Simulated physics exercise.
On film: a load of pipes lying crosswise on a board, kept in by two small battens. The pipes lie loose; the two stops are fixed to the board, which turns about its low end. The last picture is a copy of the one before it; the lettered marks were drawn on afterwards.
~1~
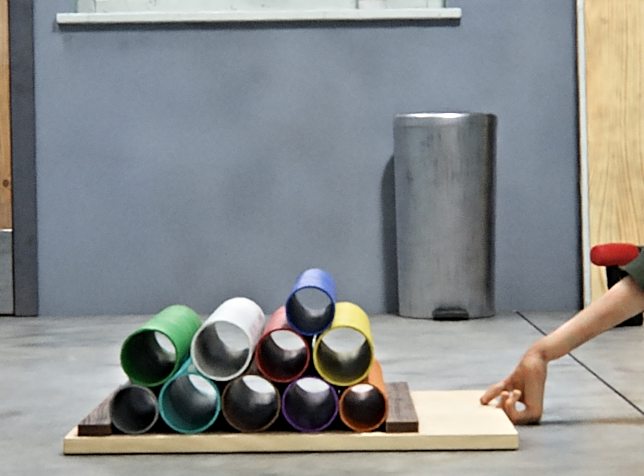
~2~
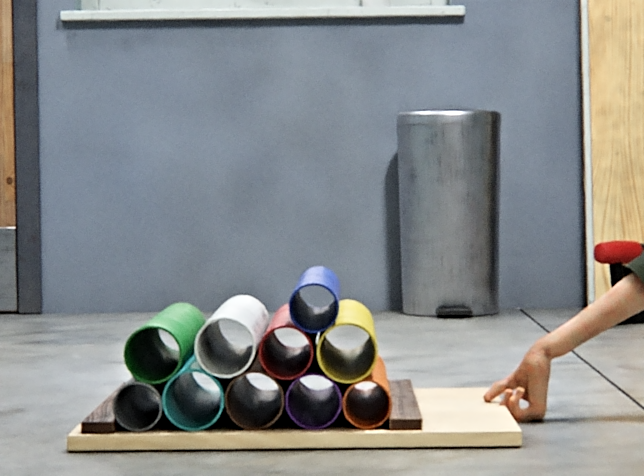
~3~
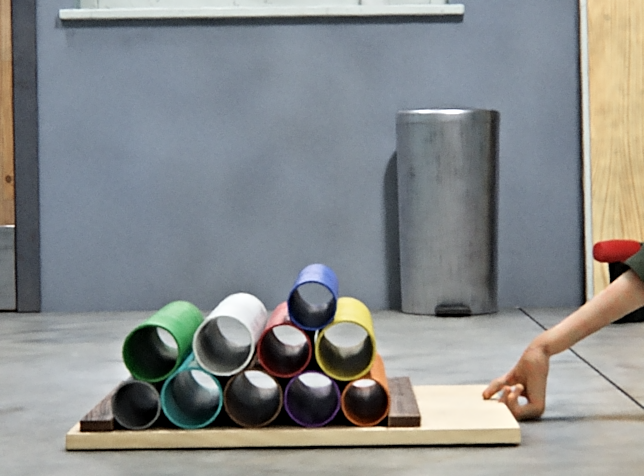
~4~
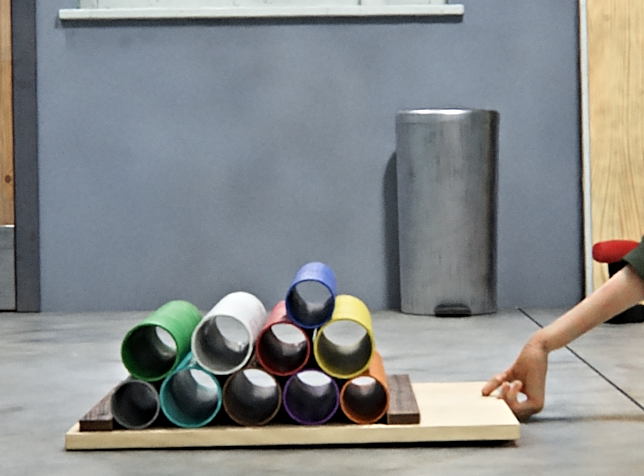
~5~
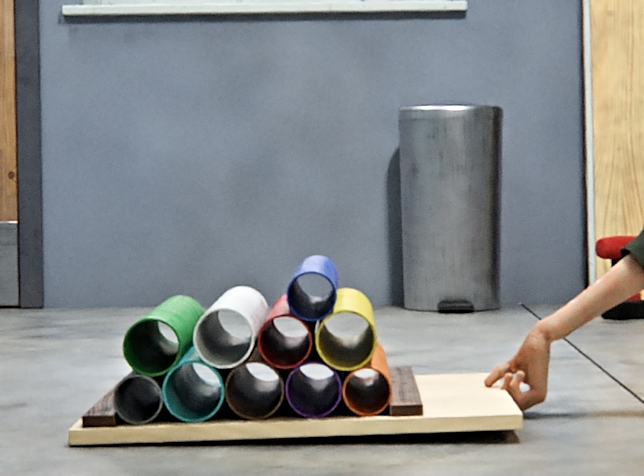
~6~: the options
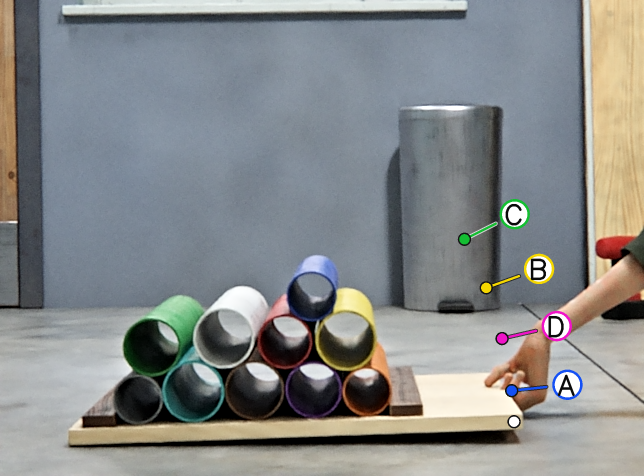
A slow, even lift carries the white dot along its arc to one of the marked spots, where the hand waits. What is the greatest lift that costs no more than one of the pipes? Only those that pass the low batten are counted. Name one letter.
The highest mark that will do is C.
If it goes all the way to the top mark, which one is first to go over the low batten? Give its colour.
It is the green one.
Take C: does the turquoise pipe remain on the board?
Yes, with C.
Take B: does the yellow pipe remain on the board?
Yes, with B.
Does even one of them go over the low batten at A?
At A: No.
On the marked copy, A at (512, 390); B at (487, 288); C at (465, 239); D at (502, 338); the white dot at (514, 422).
With C. Early on, board at 16°.
Further on, board at 26°.
At the end, board at 26°, one over the low batten (green).
As for the rest, A none over the low batten; B one over the low batten (green); D none over the low batten.
